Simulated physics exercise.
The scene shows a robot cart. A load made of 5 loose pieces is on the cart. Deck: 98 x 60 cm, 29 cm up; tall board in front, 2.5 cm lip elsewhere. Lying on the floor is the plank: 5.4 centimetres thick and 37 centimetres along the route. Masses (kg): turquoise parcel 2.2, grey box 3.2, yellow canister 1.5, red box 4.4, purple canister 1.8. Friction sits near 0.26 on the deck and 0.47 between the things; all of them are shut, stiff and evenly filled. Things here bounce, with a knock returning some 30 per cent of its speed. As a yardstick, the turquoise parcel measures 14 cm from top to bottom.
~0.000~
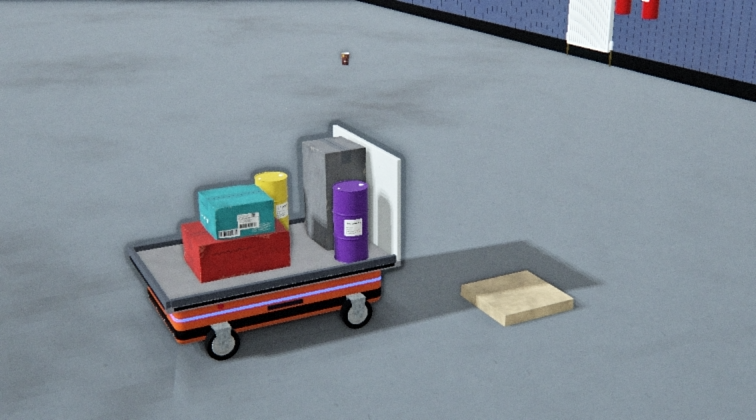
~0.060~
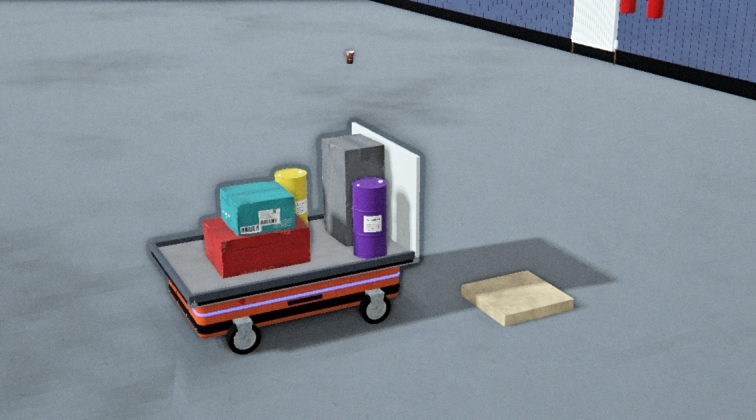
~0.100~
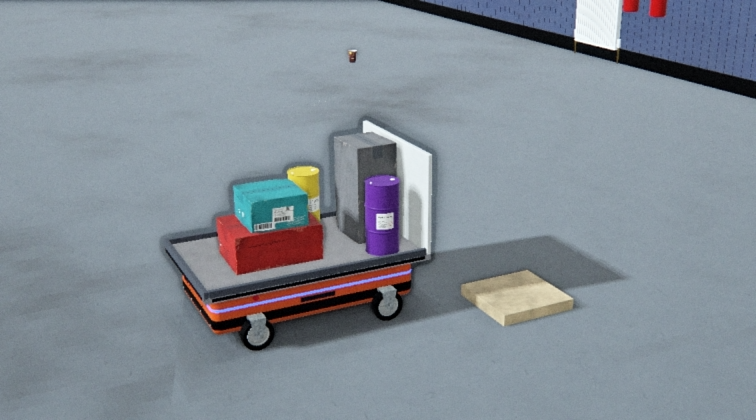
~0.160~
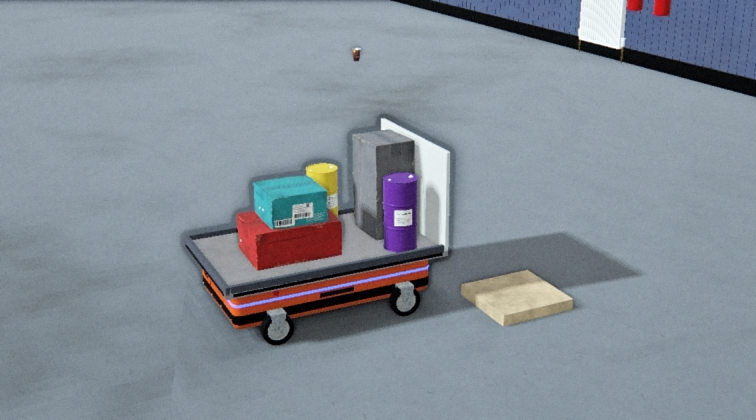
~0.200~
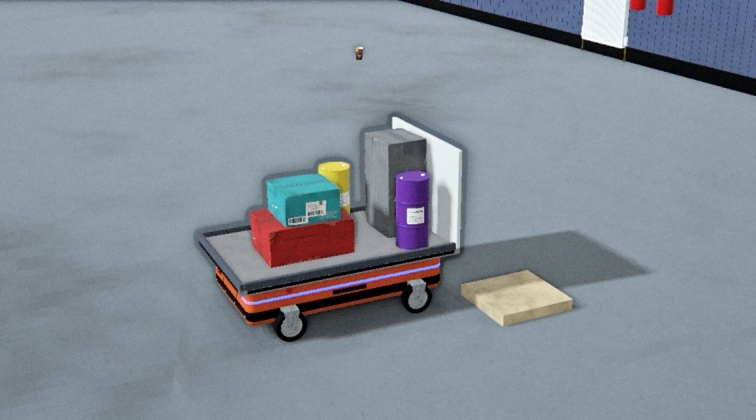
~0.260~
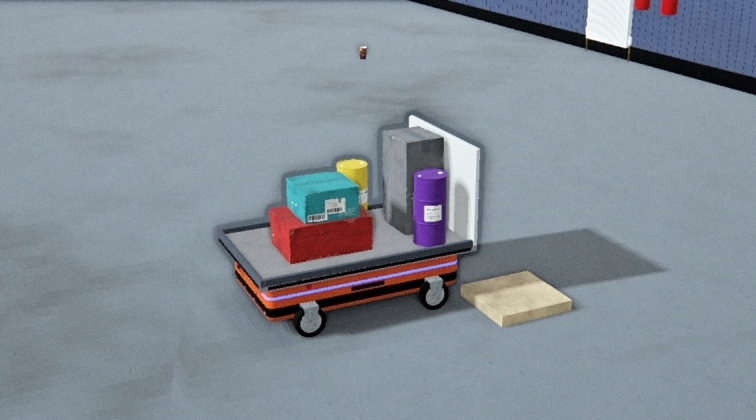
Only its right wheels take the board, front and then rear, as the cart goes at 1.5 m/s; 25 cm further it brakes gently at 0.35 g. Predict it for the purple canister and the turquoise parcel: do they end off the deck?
Purple canister - still on, turquoise parcel - still on.
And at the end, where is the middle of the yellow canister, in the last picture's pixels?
Resting point, approx. (650, 143) px.
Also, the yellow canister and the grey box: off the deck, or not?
At the end the yellow canister stays inside the limits and the grey box winds up past the limits.
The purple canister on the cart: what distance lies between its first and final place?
Net distance near 18 cm.
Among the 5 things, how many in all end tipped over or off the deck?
The count is 2.
Around 0.56 s, cart has run 84 cm; purple canister at 19° to upright near (500, 165); turquoise parcel shifted 6 cm near (398, 177); grey box at 22° to upright.
Around 0.96 s, cart has run 144 cm; purple canister at 52° to upright near (577, 171); turquoise parcel at 16° to upright near (505, 147); grey box at 36° to upright.
Around 1.26 s, cart has run 188 cm; purple canister at 61° to upright near (647, 164); turquoise parcel at 5° to upright near (575, 146); grey box at 55° to upright.
Around 1.66 s, cart has run 212 cm, stopped; grey box now off the deck; purple canister on its side near (698, 165); turquoise parcel shifted 14 cm near (627, 140).
Finally (2.1 s), off the deck, grey box; on their side or leaning hard on the cart, purple canister; not toppled but over 10 cm from the start, turquoise parcel; the other 2 still in place (within 10 cm). Final places as that camera would see them, purple canister near (698, 165), turquoise parcel near (630, 139).
